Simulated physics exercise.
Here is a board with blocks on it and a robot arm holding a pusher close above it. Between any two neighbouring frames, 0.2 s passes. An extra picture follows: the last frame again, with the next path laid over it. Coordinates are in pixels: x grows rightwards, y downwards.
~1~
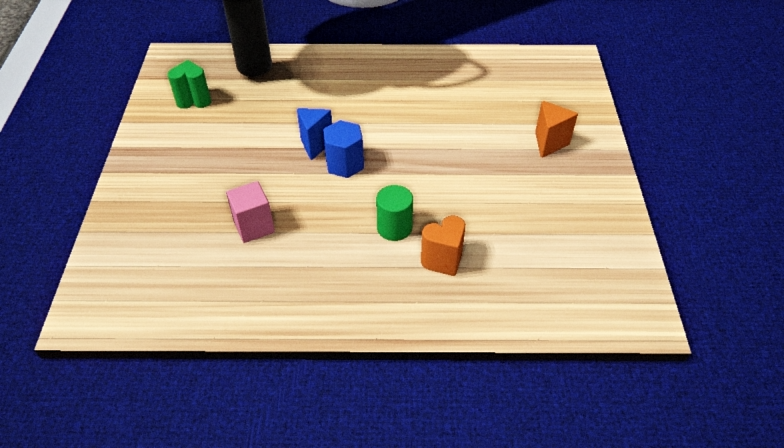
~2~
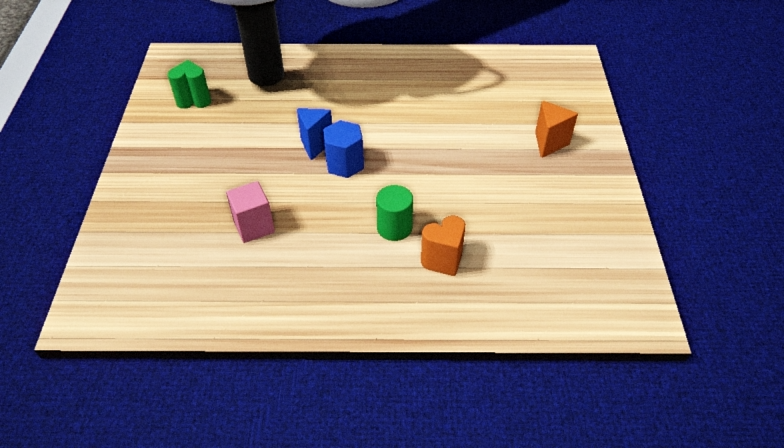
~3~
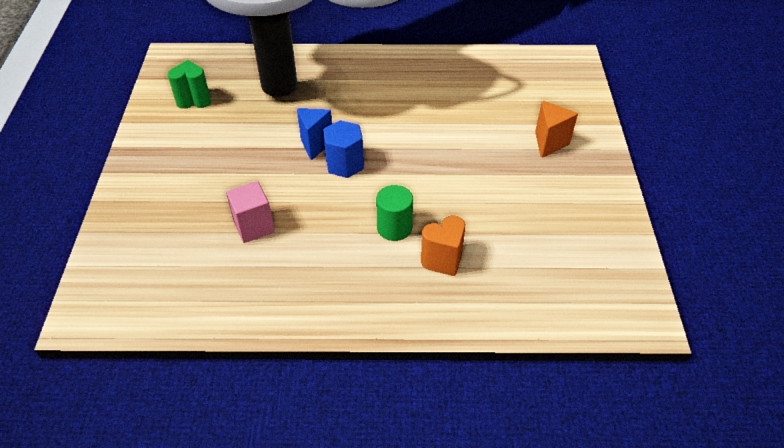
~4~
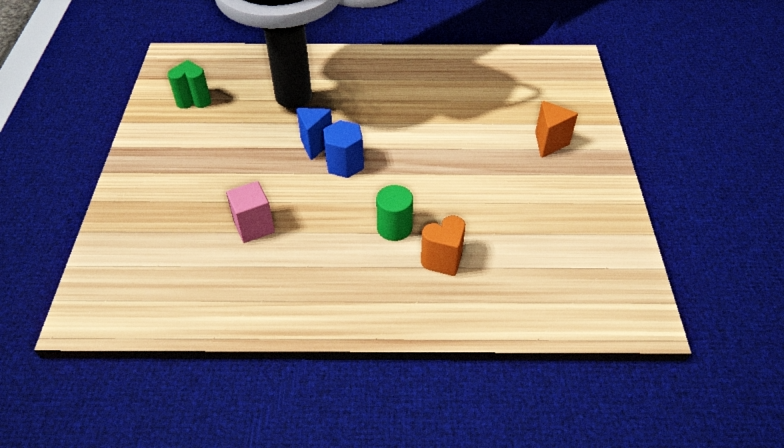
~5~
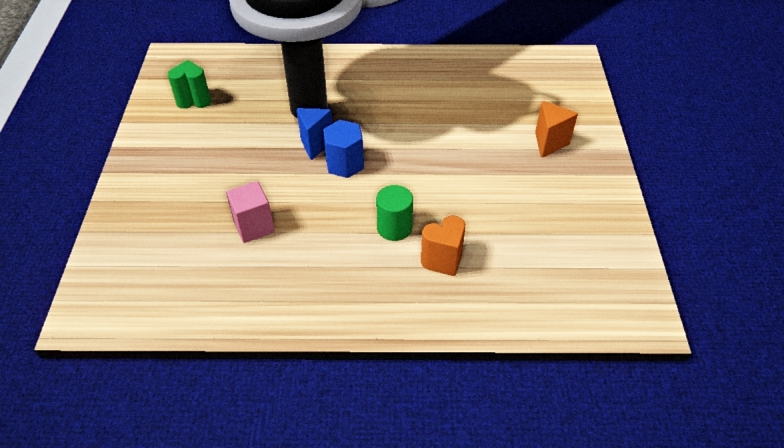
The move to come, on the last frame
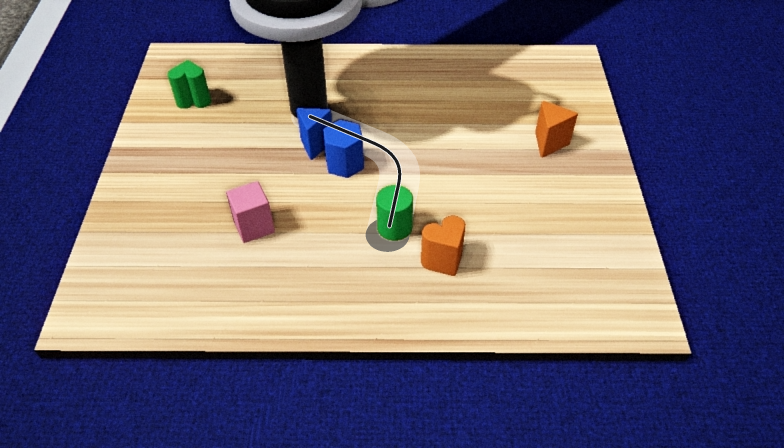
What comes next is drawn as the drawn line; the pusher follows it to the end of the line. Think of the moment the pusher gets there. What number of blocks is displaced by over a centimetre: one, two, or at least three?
It's going to be one.
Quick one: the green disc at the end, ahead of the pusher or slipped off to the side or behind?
The green disc stays in front.
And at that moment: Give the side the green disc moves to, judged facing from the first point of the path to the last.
Sideways shift: Right.
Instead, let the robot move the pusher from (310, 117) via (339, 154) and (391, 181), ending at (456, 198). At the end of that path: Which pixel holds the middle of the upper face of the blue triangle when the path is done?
Its top middle will sit at (315, 142).
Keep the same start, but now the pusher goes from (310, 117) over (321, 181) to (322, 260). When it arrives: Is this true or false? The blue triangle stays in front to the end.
This is true.
The line goes from (310, 117) through (366, 140) and (399, 179) to (388, 235).
What follows on the original path. One third of the way, pusher (366, 132); nothing pushed yet.
Two thirds of the way, pusher (399, 172); nothing pushed yet.
At the end, pusher (388, 227); blue triangle unmoved; green disc (393, 237).
